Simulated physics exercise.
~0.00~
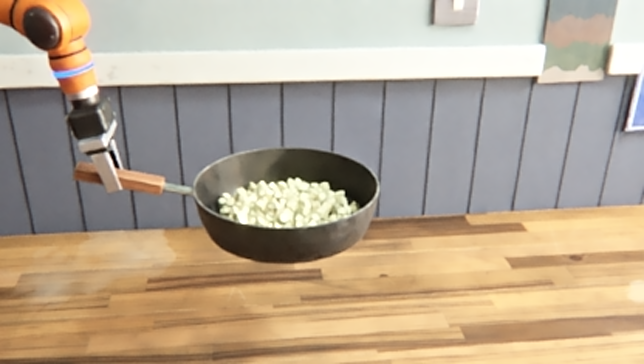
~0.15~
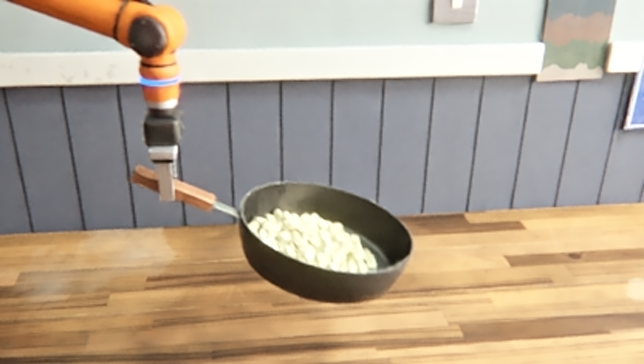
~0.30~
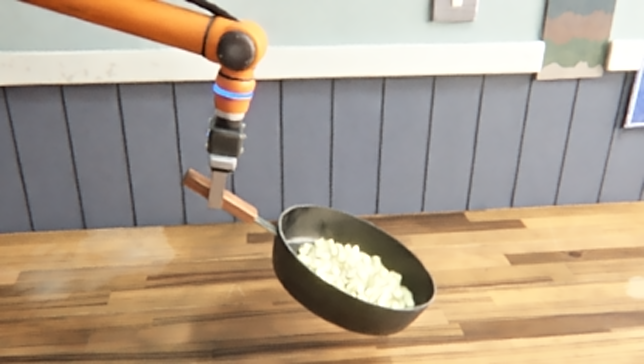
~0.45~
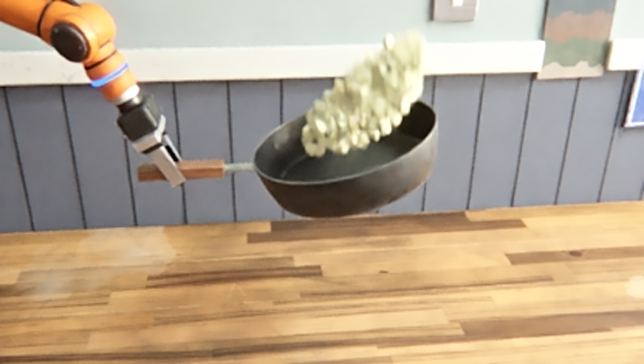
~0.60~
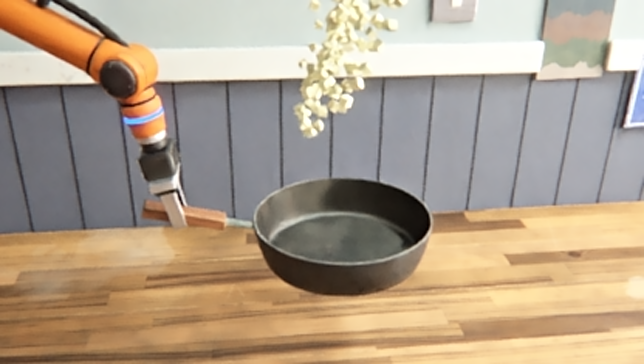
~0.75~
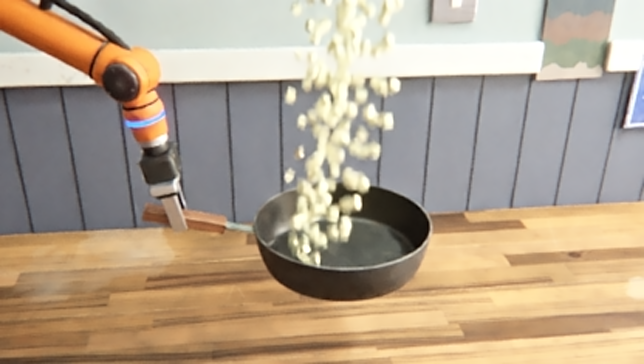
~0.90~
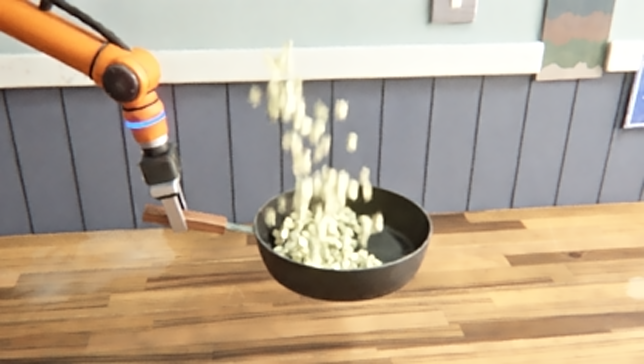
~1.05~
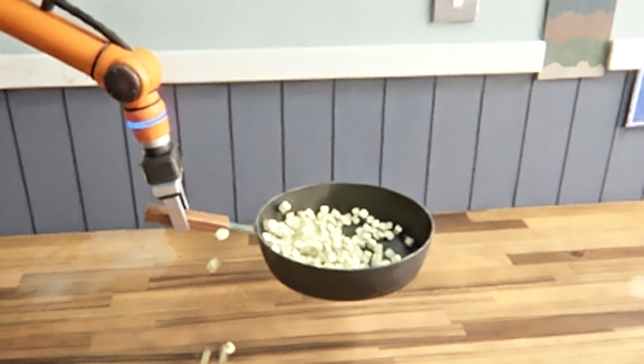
Orange robot arm dipping and flicking a dark frying pan, tossing pale diced pieces high and catching nearly all, a few spilling.
